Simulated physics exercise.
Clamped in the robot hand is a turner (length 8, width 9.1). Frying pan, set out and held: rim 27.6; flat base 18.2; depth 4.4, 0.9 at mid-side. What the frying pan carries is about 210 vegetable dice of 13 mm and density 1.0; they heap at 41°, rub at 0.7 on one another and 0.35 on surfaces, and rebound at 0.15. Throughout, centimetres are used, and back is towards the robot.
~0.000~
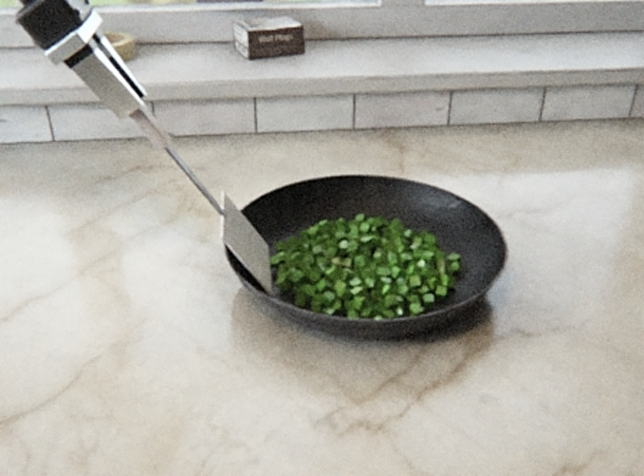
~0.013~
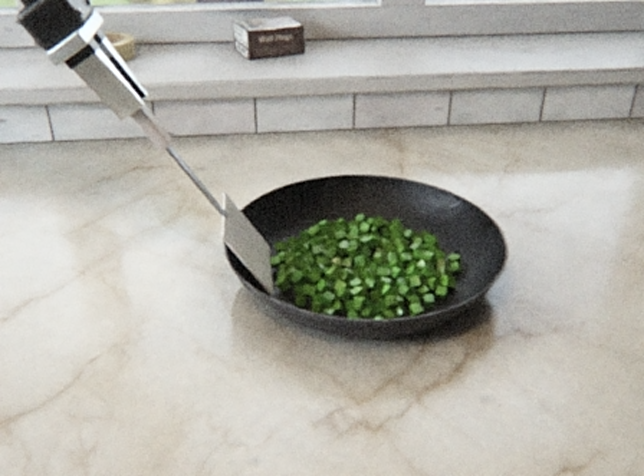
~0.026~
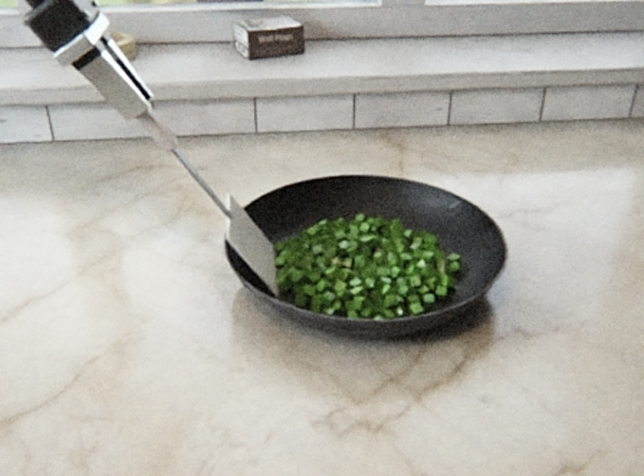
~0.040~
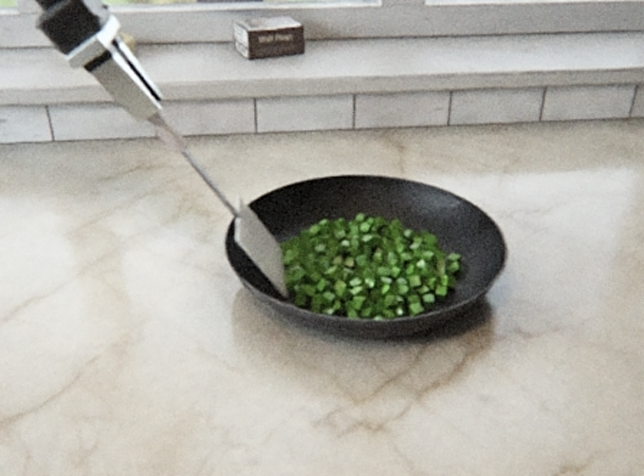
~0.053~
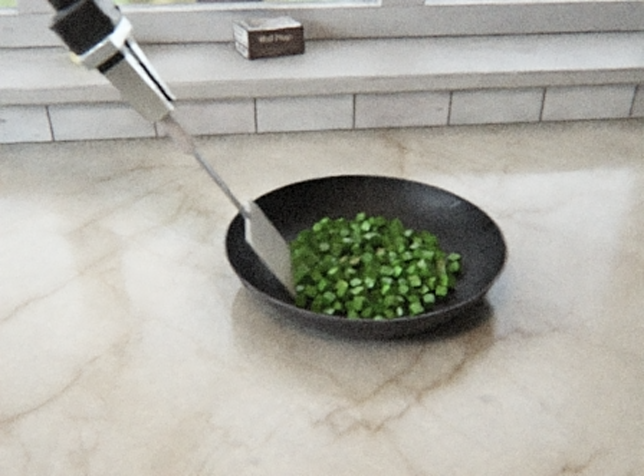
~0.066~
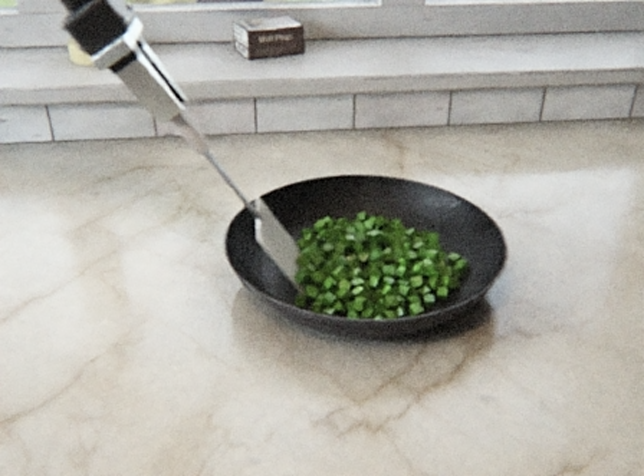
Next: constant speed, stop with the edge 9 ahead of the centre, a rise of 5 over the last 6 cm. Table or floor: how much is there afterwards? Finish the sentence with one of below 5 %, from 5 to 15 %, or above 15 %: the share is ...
The share is from 5 to 15 %.
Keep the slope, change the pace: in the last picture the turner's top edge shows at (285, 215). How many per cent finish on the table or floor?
25 %.
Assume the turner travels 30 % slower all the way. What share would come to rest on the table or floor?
5 per cent, about.
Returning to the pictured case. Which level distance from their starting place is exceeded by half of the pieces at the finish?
It comes to some 7 cm.
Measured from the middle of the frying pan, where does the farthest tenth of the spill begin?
About 25 cm.
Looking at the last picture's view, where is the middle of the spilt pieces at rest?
I'd point to somewhere close to (539, 267).
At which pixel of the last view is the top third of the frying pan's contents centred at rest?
I'd say around pixel (465, 243).
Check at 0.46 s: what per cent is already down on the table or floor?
Close to 8 per cent of the load.
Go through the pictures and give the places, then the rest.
Turner top edge at (222, 213), sloping 58°; upper third of the load around (362, 258), from x 275 to 455, top at y 220; 210 in the frying pan, in the first frame.
Turner top edge at (223, 213), sloping 58°; upper third of the load around (362, 258), from x 275 to 455, top at y 220, in the second frame.
Turner top edge at (228, 214), sloping 58°; upper third of the load around (361, 258), from x 280 to 455, top at y 220, in the third frame.
Turner top edge at (237, 216), sloping 58°; upper third of the load around (359, 258), from x 285 to 455, top at y 220, in the fourth frame.
Turner top edge at (248, 217), sloping 58°; upper third of the load around (358, 256), from x 295 to 455, top at y 220, in the fifth frame.
Turner top edge at (258, 216), sloping 58°; upper third of the load around (363, 255), from x 300 to 460, top at y 220; 210 in the frying pan, in the sixth frame.
By 0.14 s, sloping 58°, highest piece 5 above the table; 210 in the frying pan.
By 0.22 s, sloping 58°, highest piece 6 above the table; 207 in the frying pan, 3 on the blade or in flight.
By 0.46 s, sloping 58°, highest piece 5 above the table; 193 in the frying pan, 16 on the table or floor, 1 on the blade or in flight.
By 1.51 s, sloping 58°, highest piece 5 above the table; 193 in the frying pan, 17 on the table or floor.
Final count, 193 in the frying pan, 17 on the table or floor. That is 8 % on the table or floor.
